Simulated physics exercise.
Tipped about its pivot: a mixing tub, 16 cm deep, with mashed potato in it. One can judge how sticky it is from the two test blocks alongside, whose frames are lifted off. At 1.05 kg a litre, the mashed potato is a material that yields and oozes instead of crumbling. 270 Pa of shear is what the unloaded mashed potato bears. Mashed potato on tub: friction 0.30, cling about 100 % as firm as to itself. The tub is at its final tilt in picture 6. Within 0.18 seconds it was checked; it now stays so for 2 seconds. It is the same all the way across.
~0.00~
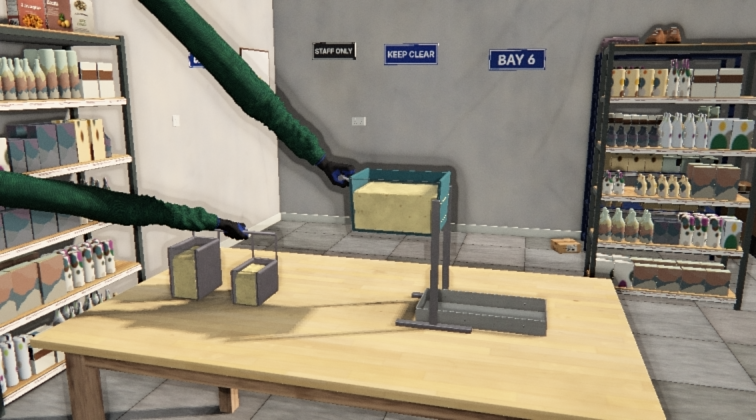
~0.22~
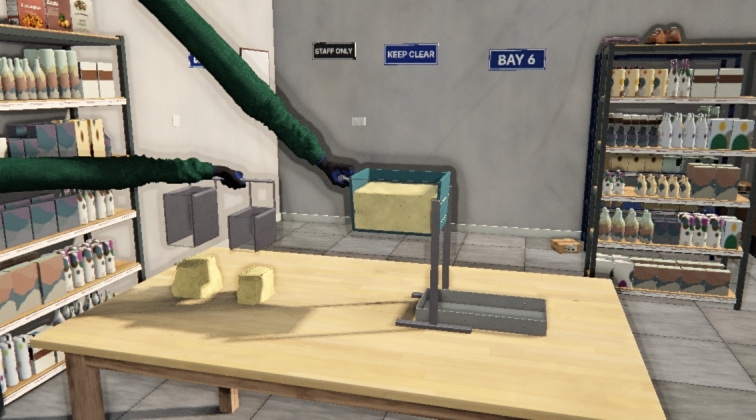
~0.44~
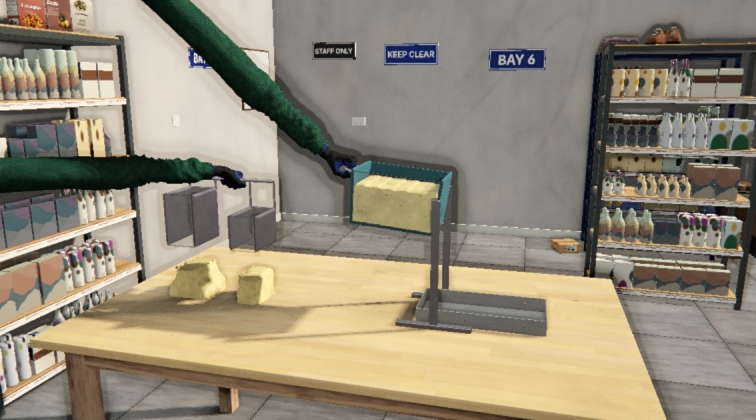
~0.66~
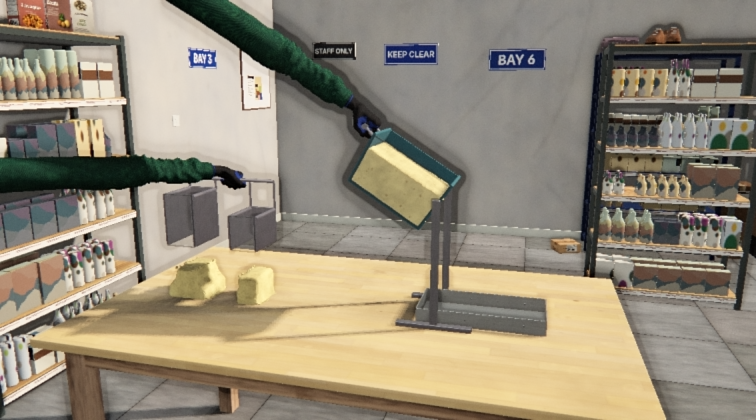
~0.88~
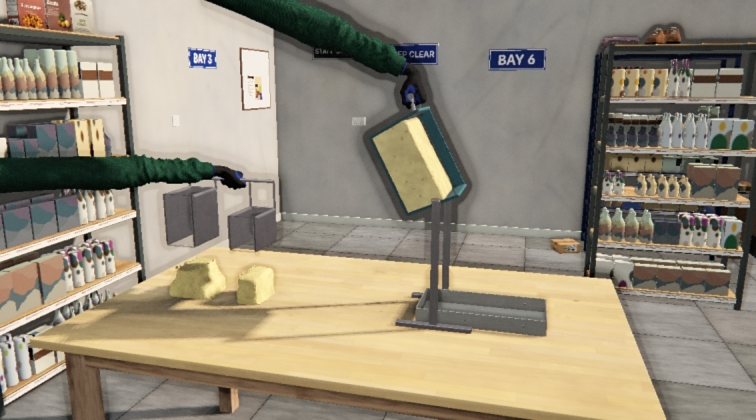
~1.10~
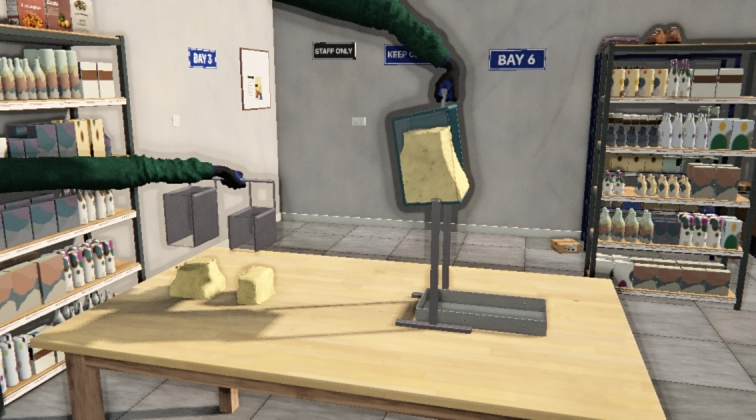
Two gray casings were lifted off pale yellow blocks by a green-sleeved arm, and the left block sagged; then another arm tilted a teal tub steeply to the right, and its mash slumped lower inside.
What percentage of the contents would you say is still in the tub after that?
I would say about 45 %.
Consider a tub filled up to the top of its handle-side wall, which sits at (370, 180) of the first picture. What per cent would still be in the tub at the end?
In that case some 65 per cent.
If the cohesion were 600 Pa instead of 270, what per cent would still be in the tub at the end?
Then roughly 100 %.
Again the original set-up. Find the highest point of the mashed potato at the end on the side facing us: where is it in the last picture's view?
The highest point is near (423, 171) in the last picture.
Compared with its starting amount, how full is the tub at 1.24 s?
Roughly 80 per cent.
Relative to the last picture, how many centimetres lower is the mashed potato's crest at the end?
12 cm.
By 1.24 s, the tub is at 81 degrees and holds 81 %.
By 1.41 s, the tub is at 81 degrees and holds 55 %.
By 1.58 s, the tub is at 81 degrees and holds 46 %.
By 1.75 s, the tub is at 81 degrees and holds 45 %.
By 3.10 s, at the end, the tub is at 81 degrees and holds 45 %.
